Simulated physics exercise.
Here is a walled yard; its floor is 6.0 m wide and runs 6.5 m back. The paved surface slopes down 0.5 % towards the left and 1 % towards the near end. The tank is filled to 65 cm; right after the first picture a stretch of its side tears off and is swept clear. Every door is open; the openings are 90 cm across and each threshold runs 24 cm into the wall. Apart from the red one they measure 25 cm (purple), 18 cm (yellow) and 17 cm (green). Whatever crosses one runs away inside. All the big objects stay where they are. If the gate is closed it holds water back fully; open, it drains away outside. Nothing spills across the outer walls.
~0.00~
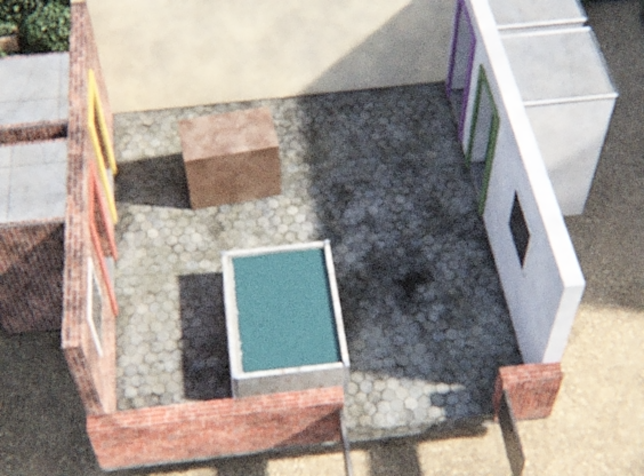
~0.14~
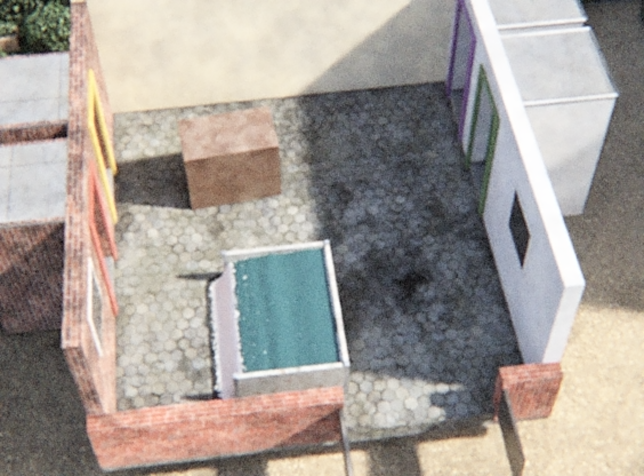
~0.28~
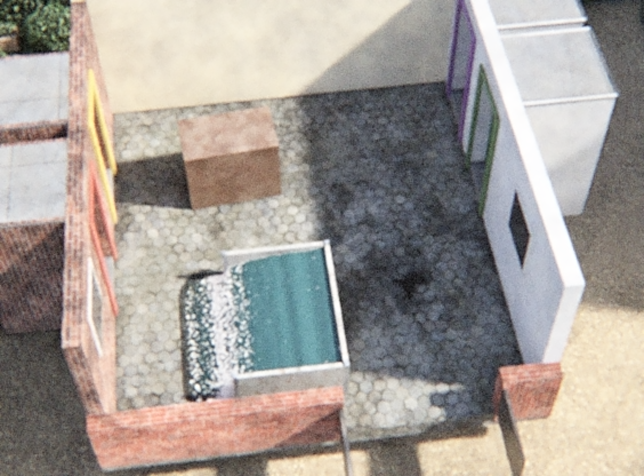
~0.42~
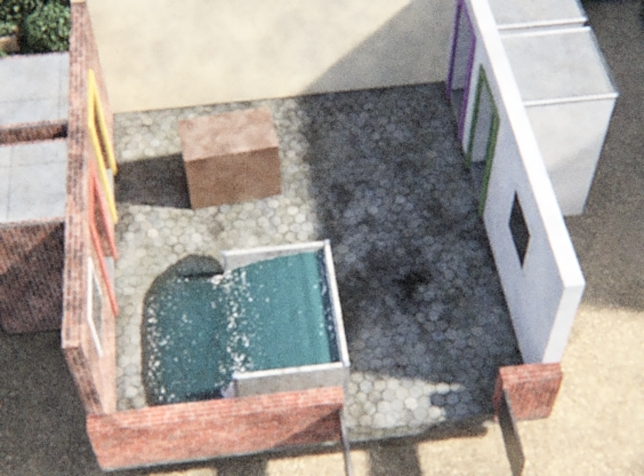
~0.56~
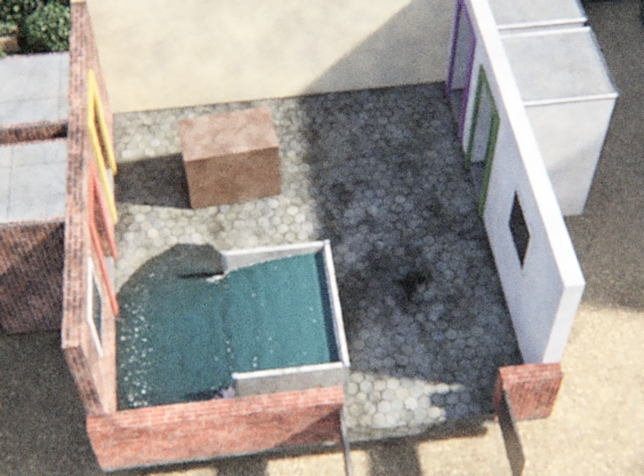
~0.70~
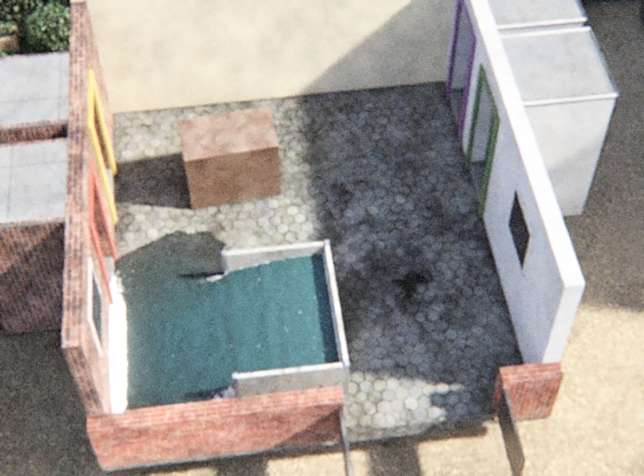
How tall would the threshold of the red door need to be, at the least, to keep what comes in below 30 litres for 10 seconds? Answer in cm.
Close to 22 cm is just enough.
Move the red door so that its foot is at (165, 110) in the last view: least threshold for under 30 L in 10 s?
About 14.5 cm.
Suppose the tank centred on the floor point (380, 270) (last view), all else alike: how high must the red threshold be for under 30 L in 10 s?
About 26 cm.
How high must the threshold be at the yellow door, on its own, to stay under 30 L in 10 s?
Roughly 6.0 cm at yellow.
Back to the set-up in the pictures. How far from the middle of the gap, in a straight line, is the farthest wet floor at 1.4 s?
Roughly 3.6 m.
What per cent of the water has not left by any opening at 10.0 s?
Roughly 88 in a hundred.
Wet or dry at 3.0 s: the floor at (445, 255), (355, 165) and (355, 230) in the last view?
In turn: Not reached, still dry, dry.
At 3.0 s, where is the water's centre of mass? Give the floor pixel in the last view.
At about (197, 316).
After 1.4 s water covers 20 % of the floor, deepest (52 cm) near (117, 443); 28 cm at the red door, 31 litres in over its 13 cm threshold.
After 3.0 s water covers 35 % of the floor, deepest (24 cm) near (117, 443); 18 cm at the red door, 103 litres in over its 13 cm threshold.
After 10.0 s water covers 95 % of the floor, deepest (10 cm) near (115, 306); 9 cm at the red door, 110 litres in over its 13 cm threshold.
At the red door as built, the water arrived by 0.7 s and peaked near 28 cm at 1.4 s.
Run again over the same 10 s with other heights there, 63 litres in over 17.5 cm, 19 litres over 24 cm. The limit of 30 litres is kept from about 22 cm up.
